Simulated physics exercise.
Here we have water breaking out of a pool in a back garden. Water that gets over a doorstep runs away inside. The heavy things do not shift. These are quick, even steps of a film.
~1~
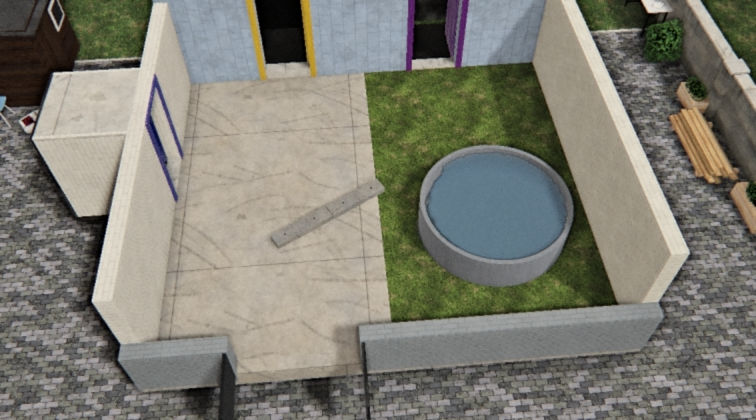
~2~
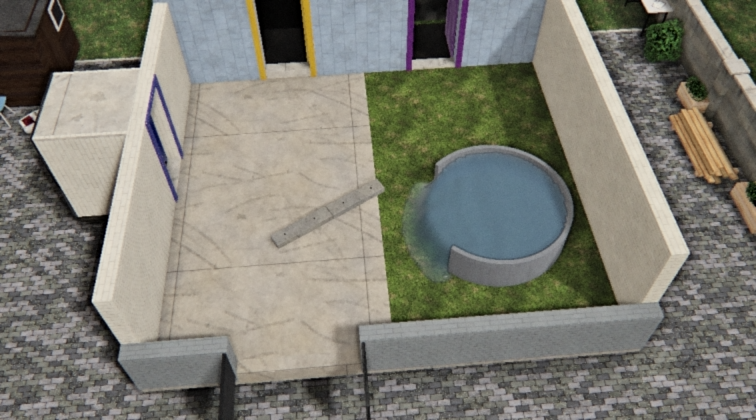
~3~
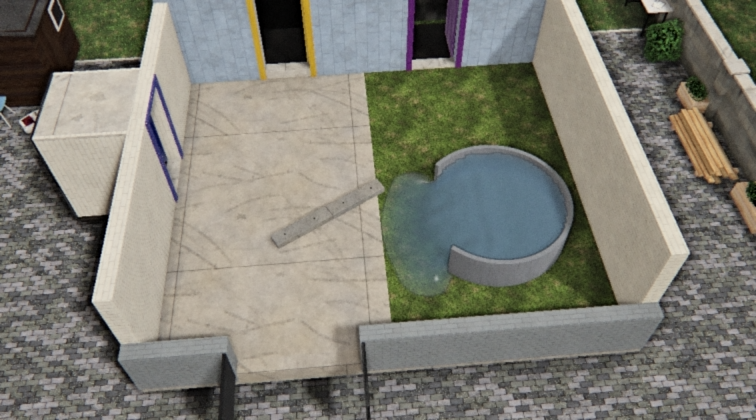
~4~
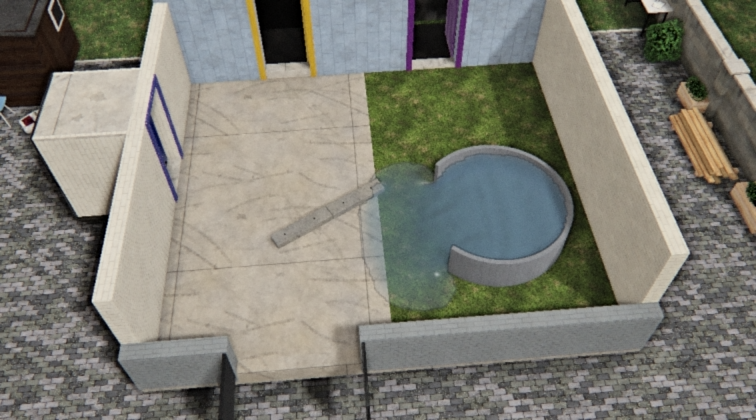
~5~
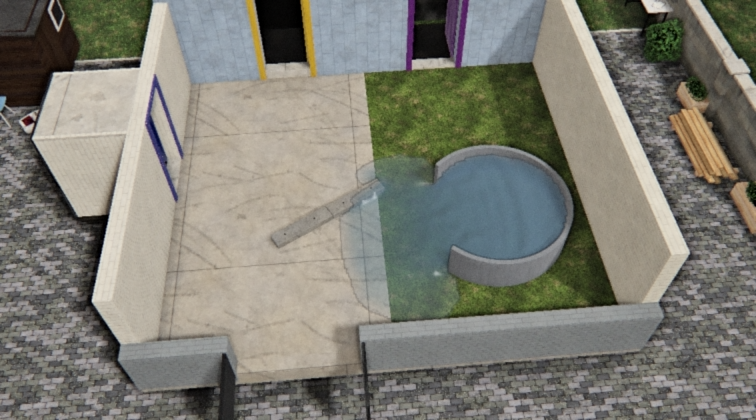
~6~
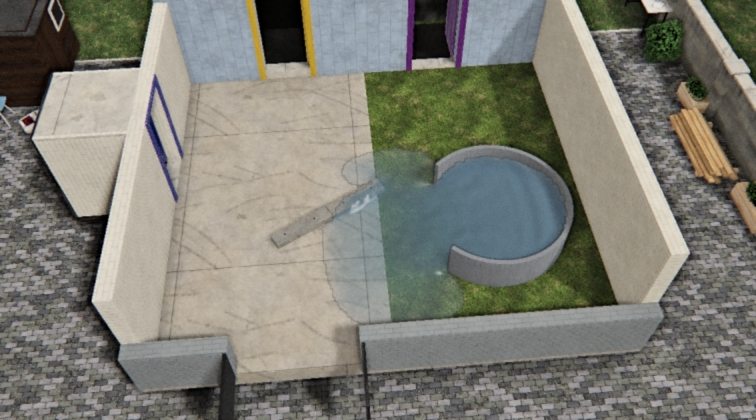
In a walled back garden, water pouring from a gap in a round pool's left side, spreading across grass onto pale paving.
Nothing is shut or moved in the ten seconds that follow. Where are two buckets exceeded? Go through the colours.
One by one: The yellow door holds within the limit; the purple door holds within the limit; the blue door floods.
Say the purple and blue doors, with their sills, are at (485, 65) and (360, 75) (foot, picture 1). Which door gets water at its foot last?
That is the purple-painted one.
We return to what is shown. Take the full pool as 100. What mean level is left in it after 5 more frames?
About 60 per cent.
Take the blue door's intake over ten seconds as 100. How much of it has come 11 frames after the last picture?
Roughly 0 per cent.
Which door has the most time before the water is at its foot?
Last comes the purple-painted one.
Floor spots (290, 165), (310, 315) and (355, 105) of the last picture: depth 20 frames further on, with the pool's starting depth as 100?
Roughly 4, 12 and 4 per cent, in turn.
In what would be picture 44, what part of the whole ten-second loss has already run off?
Close to 70 %.
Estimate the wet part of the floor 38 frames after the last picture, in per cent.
I make it 75 per cent.
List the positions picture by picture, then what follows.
In the first frame, still water in the round tank at (496, 203).
In the second frame, water pours out at (424, 221) and has run to (447, 276).
In the third frame, water pours out at (424, 224) and has run to (419, 291).
In the fourth frame, the front is at (401, 165), out from the gap at (423, 224).
In the fifth frame, the front is at (382, 311), out from the gap at (423, 225).
In the sixth frame, the front is at (363, 320), out from the gap at (423, 225).
A moment on, water covers 30 % of the floor; the yellow door not reached, the purple door not reached, the blue door not reached.
Next, water covers 50 % of the floor; the yellow door not reached, the purple door not reached, the blue door not reached.
Then, water covers 70 % of the floor; the yellow door wet at the sill, nothing in, the purple door not reached, the blue door under two buckets in.
Later, water covers 75 % of the floor; the yellow door wet at the sill, nothing in, the purple door not reached, the blue door over two buckets in.
In the end, water covers 85 % of the floor; the yellow door wet at the sill, nothing in, the purple door wet at the sill, nothing in, the blue door over two buckets in.
